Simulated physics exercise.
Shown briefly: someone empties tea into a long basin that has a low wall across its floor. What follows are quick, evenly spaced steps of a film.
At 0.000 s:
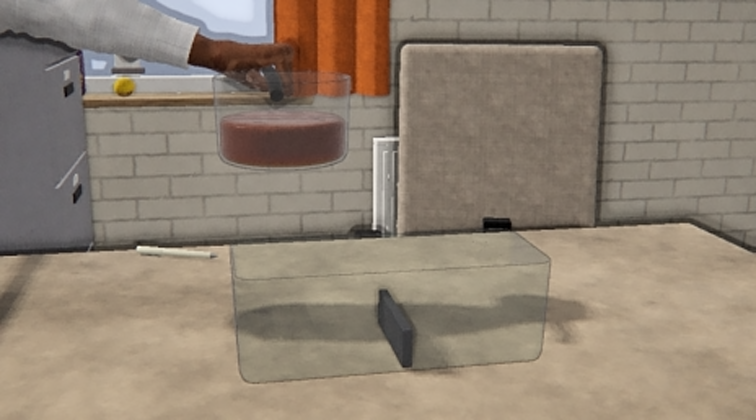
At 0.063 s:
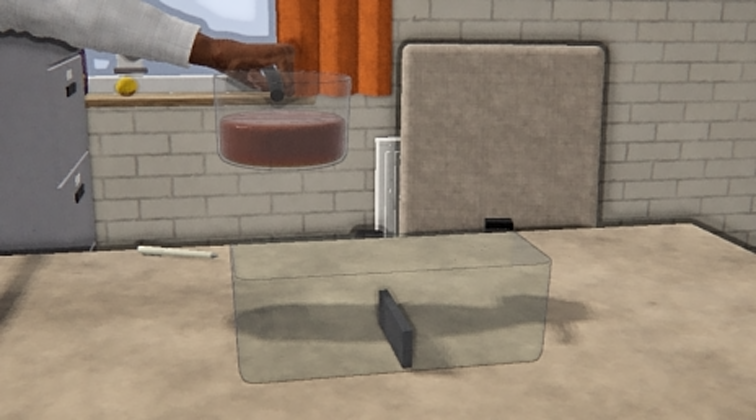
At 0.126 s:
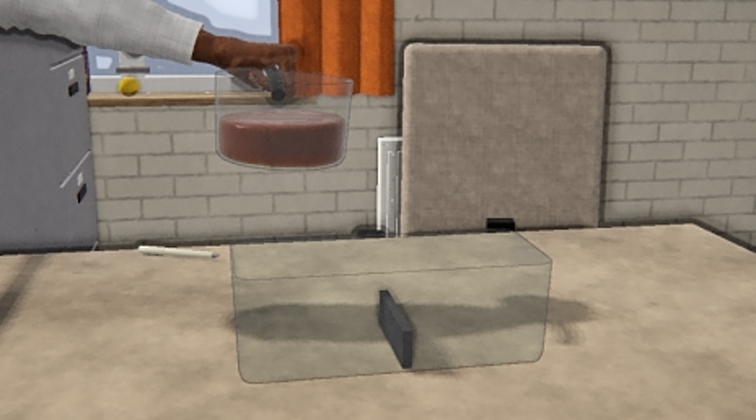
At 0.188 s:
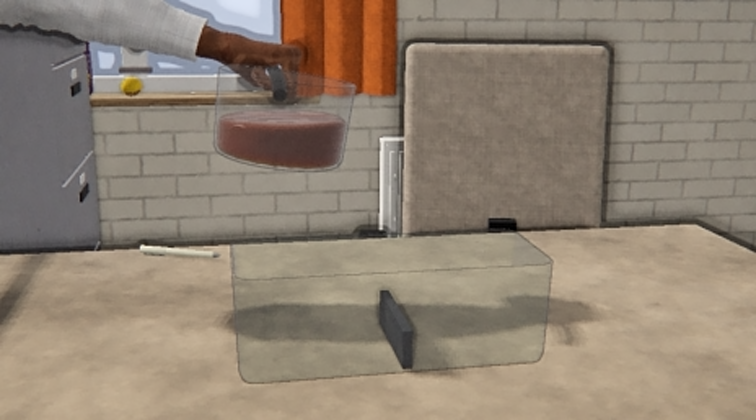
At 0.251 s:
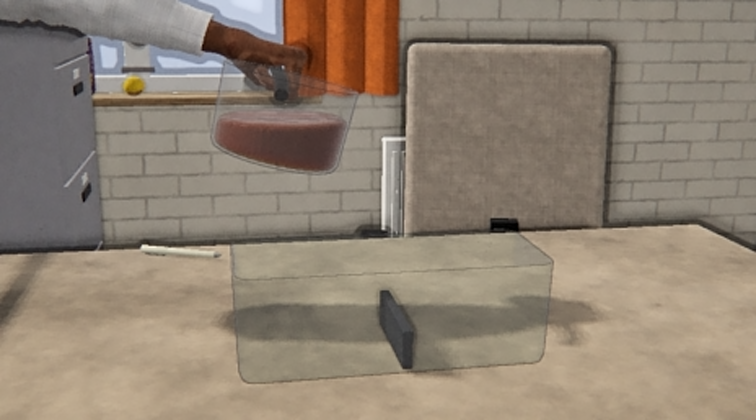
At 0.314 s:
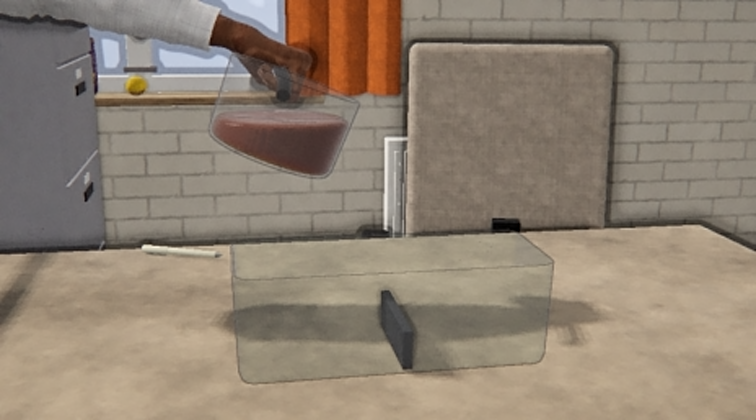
A hand gradually tilts a clear container of reddish-brown tea rightward above a long, clear basin.
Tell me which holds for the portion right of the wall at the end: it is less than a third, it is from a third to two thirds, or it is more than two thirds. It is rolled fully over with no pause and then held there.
I'd put the amount right of the wall between the two marks of a third and two thirds.
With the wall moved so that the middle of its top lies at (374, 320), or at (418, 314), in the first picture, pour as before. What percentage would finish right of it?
In order, near 90 and 15 in a hundred.
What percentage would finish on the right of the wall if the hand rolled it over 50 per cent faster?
Roughly 55 %.
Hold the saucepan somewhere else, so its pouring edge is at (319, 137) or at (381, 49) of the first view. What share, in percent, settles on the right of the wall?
About 0 per cent, then about 90 per cent.
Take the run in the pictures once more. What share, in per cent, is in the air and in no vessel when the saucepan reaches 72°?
Share: Approx. 25 %.
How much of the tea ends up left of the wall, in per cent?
Close to 40 per cent.
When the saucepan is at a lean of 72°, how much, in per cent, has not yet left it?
Around 75 in a hundred has not poured out yet.
A moment on, the saucepan is tipped part way and 73 per cent is still to pour, 2 is left of the wall and 0 right of it.
Next, the saucepan is tipped on its side and 25 per cent is still to pour, 13 is left of the wall and 44 right of it.
Then the saucepan is tipped on its side and 6 per cent is still to pour, 32 is left of the wall and 56 right of it.
Later the saucepan is tipped on its side and 1 per cent is still to pour, 40 is left of the wall and 57 right of it.
At rest 42 per cent lies left of the wall, 57 right of it and 1 outside.
